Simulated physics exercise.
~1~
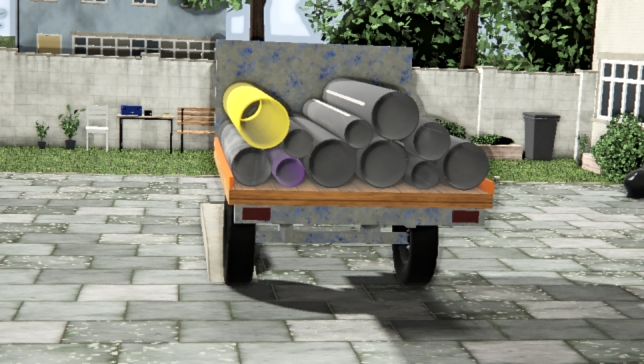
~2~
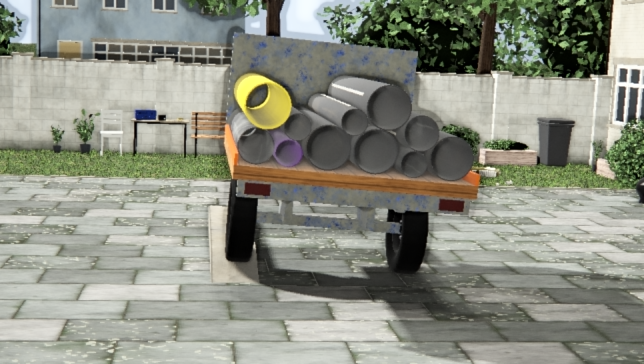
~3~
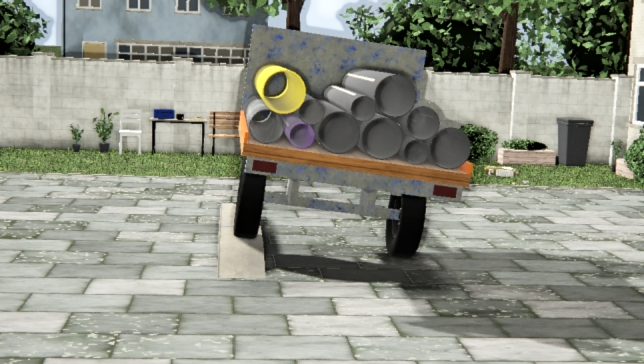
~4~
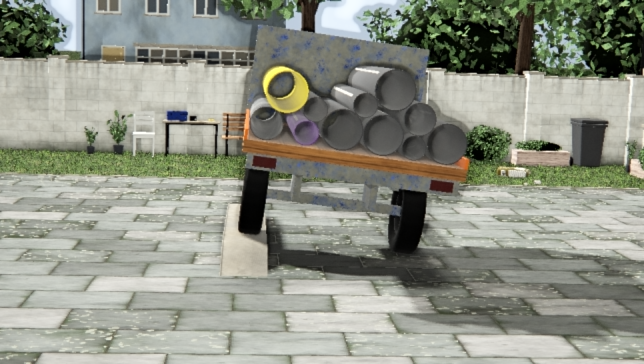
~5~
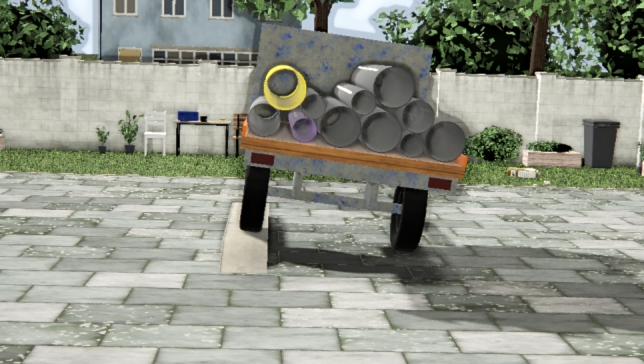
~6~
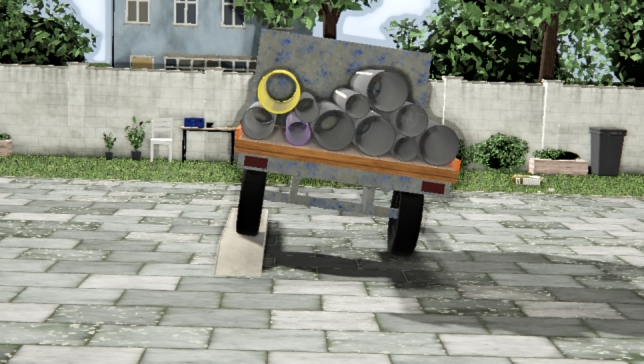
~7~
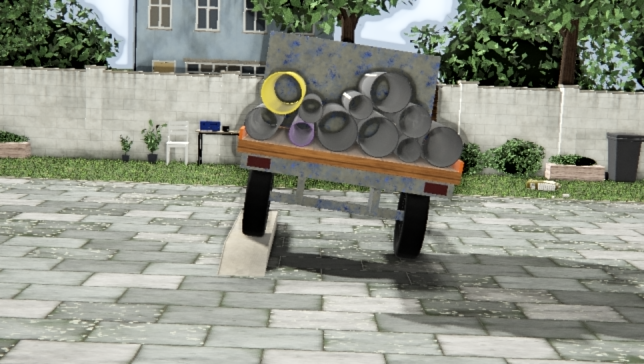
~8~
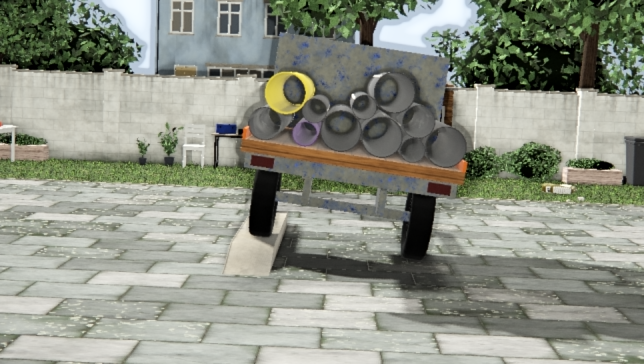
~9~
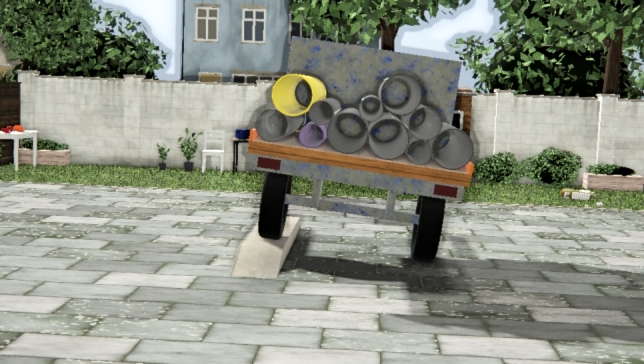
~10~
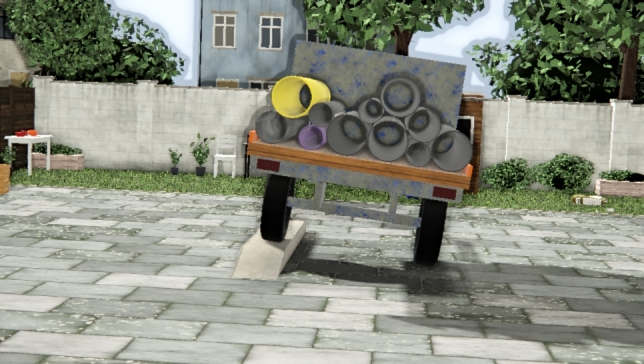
In a paved yard, a flat trailer piled with grey pipes, plus a yellow and a purple one, crept its left wheel up a ramp and stopped, tilted; the coloured pipes rolled slightly right, then settled, and the whole load stayed aboard.
